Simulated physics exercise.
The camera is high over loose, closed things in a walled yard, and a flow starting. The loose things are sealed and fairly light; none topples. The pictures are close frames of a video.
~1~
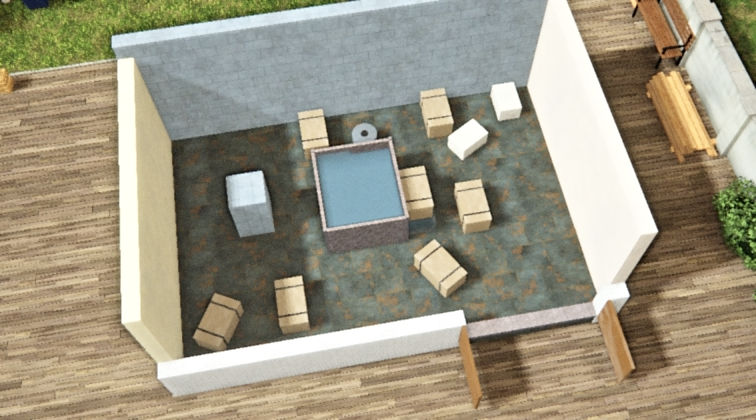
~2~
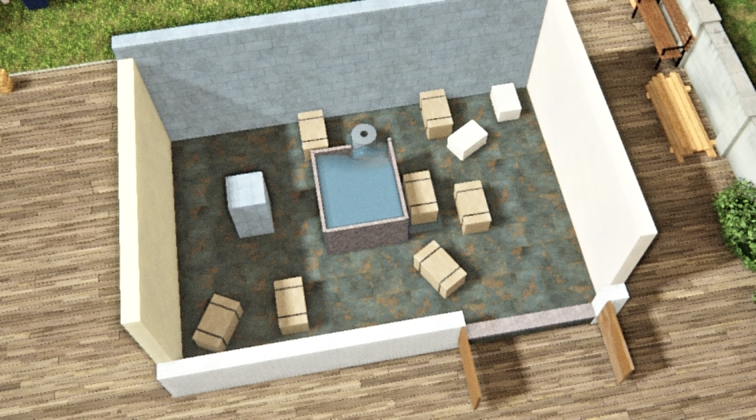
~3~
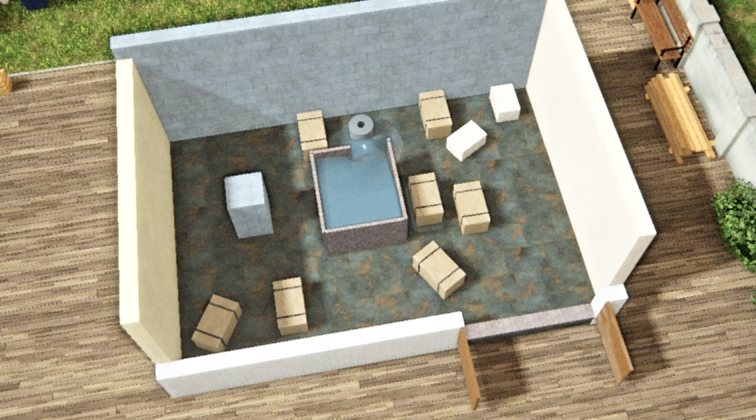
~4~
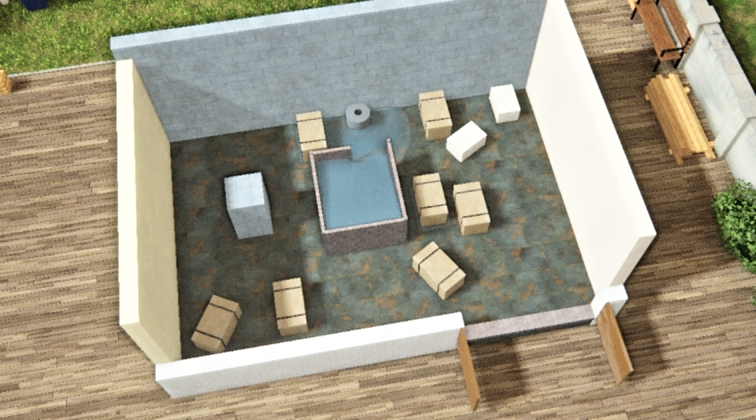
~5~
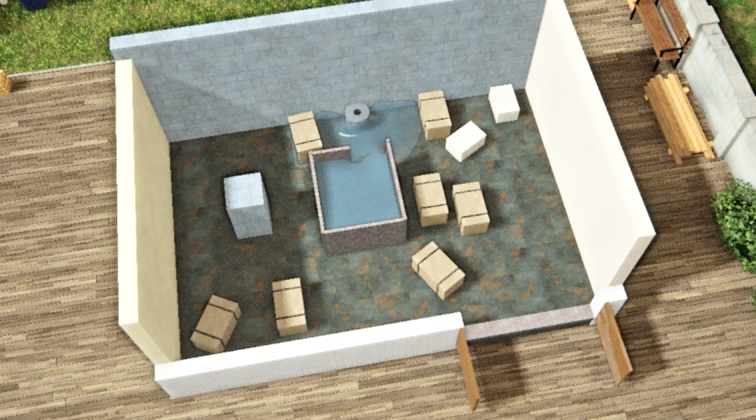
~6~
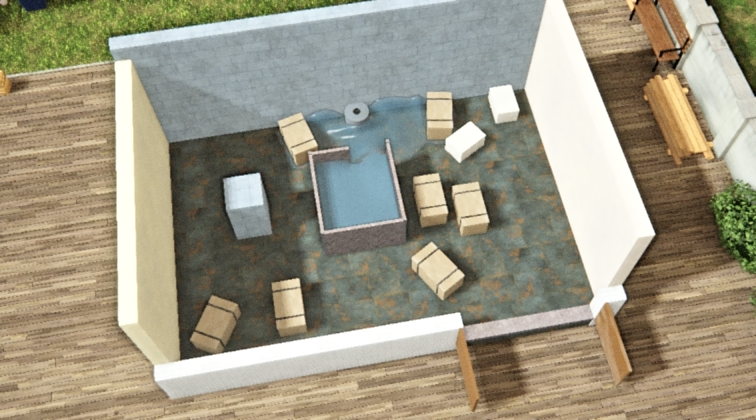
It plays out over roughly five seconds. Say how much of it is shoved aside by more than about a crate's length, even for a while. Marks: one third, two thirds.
It is from one to two thirds.
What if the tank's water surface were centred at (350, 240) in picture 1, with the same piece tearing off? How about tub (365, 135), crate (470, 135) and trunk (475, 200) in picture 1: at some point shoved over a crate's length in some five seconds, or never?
In that order: Pushed that far, pushed that far, never so far.
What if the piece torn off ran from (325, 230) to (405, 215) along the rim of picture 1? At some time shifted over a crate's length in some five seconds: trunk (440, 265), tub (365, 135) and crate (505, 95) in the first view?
As listed: That far or more, less than that, under that.
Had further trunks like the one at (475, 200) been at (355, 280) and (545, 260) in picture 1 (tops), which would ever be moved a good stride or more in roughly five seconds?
In turn: Not that far, that far or more.
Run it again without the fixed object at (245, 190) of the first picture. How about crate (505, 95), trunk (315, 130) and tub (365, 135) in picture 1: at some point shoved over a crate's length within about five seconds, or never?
In turn: Pushed that far, moved that far, yes.
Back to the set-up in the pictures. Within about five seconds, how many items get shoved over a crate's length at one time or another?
The number is 5.
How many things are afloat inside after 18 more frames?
The number is 0.
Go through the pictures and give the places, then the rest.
The first frame shows a tub at (364, 134) rests on the ground; a trunk at (416, 188), on the bottom; 0 of 10 have shifted.
The second frame shows a tub at (364, 134), on the bottom; a trunk at (421, 192), on the bottom, close to its start; 1 of 10 have shifted.
The third frame shows a tub at (361, 125), on the bottom, close to its start; a trunk at (426, 194), on the bottom, close to its start; 2 of 10 have shifted.
The fourth frame shows a tub at (358, 112) rests on the ground, a stride from its start; a trunk at (430, 194), on the bottom, close to its start; 2 of 10 have shifted.
The fifth frame shows a tub at (357, 112) rests on the ground, a stride from its start; a trunk at (431, 194), on the bottom, a stride from its start; 3 of 10 have shifted.
The sixth frame shows a tub at (357, 112), on the bottom, a stride from its start; a trunk at (430, 195) rests on the ground, a stride from its start; 4 of 10 have shifted.
A moment on, 3 of 10 are well off their spots; 1 afloat.
Next, 4 of 10 are well off their spots; 2 afloat.
Later, 4 of 10 are well off their spots; 0 afloat.
In the end, 5 of 10 are well off their spots, and 5 have been at some point; 1 afloat.
